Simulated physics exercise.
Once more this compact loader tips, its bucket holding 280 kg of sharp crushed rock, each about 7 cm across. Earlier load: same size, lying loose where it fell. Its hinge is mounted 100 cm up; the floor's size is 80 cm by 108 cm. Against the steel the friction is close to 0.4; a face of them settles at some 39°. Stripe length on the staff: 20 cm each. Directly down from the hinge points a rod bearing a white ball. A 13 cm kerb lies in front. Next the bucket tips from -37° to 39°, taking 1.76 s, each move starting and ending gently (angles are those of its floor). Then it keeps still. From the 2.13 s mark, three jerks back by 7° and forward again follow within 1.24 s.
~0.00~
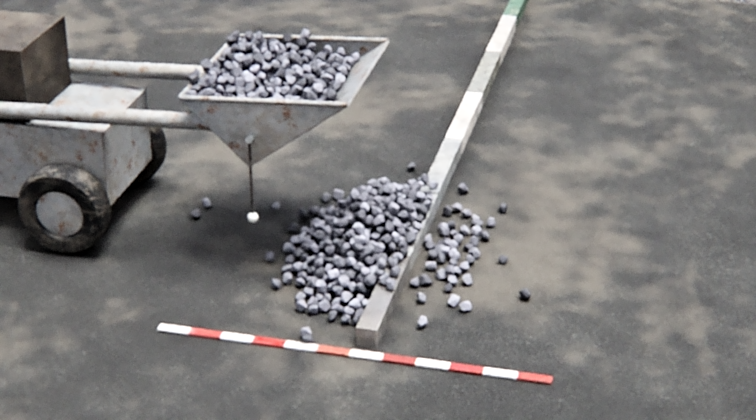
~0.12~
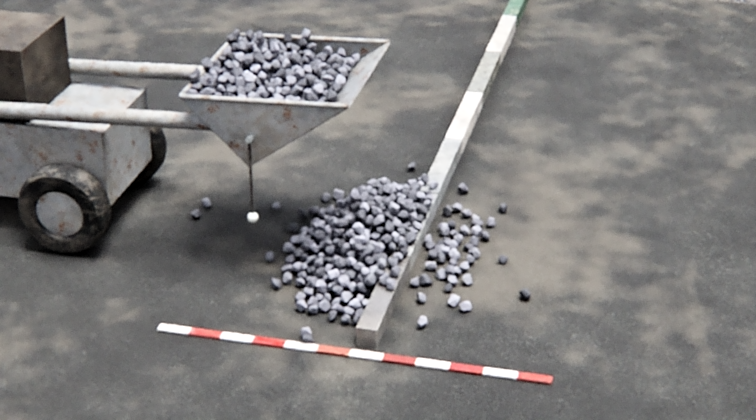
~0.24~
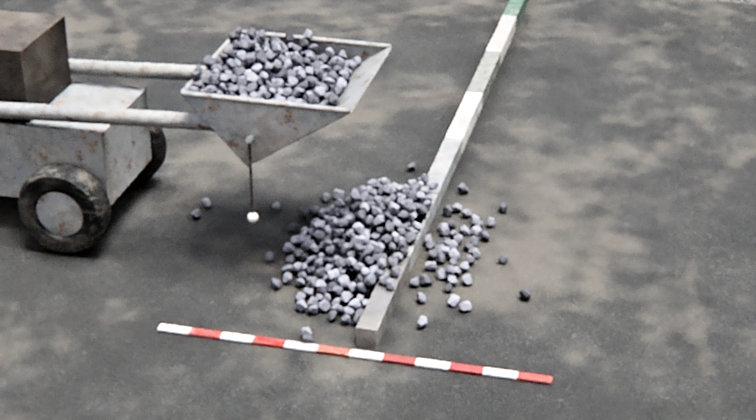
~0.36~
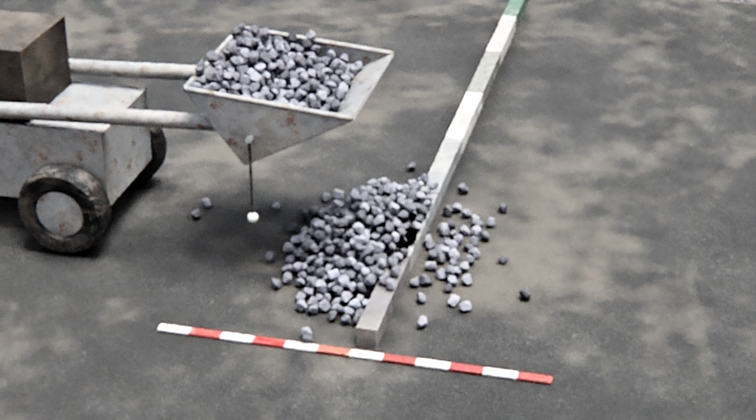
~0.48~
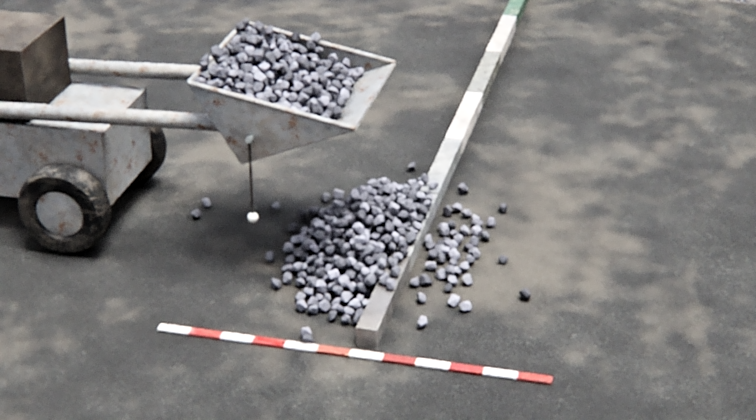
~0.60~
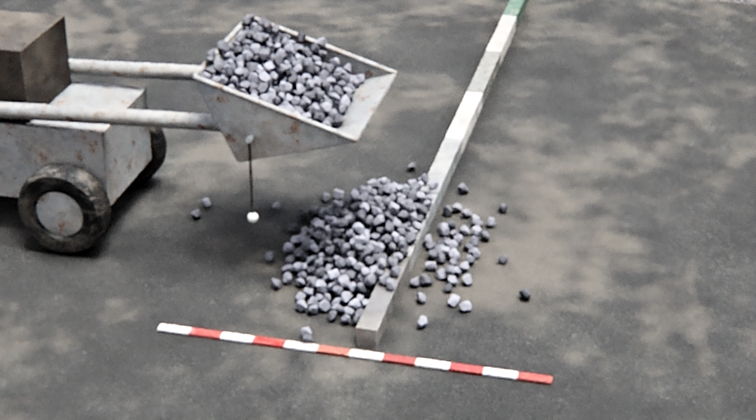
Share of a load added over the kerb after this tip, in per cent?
Some 31 %.
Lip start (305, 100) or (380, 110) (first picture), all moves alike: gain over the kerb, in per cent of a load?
Close to 0 per cent, followed by close to 75 per cent.
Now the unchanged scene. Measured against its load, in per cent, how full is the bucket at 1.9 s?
Close to 40 in a hundred.
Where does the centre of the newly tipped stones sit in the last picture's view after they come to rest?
Near (383, 226).
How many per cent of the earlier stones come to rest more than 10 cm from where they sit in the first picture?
5 per cent.
After 1.3 s the floor is at 27°; in per cent of one load, 100 in the bucket, 93 on this side of the kerb, 8 over the kerb; the foremost stones are at (490, 256).
After 1.9 s the floor is at 39°; in per cent of one load, 42 in the bucket, 150 on this side of the kerb, 9 over the kerb; the foremost stones are at (490, 256).
After 3.8 s the floor is at 39°; in per cent of one load, 0 in the bucket, 161 on this side of the kerb, 39 over the kerb; the foremost stones are at (547, 275).
After 6.3 s the floor is at 39°; in per cent of one load, 0 in the bucket, 161 on this side of the kerb, 39 over the kerb; the foremost stones are at (547, 275). Net gain over the kerb, 31.
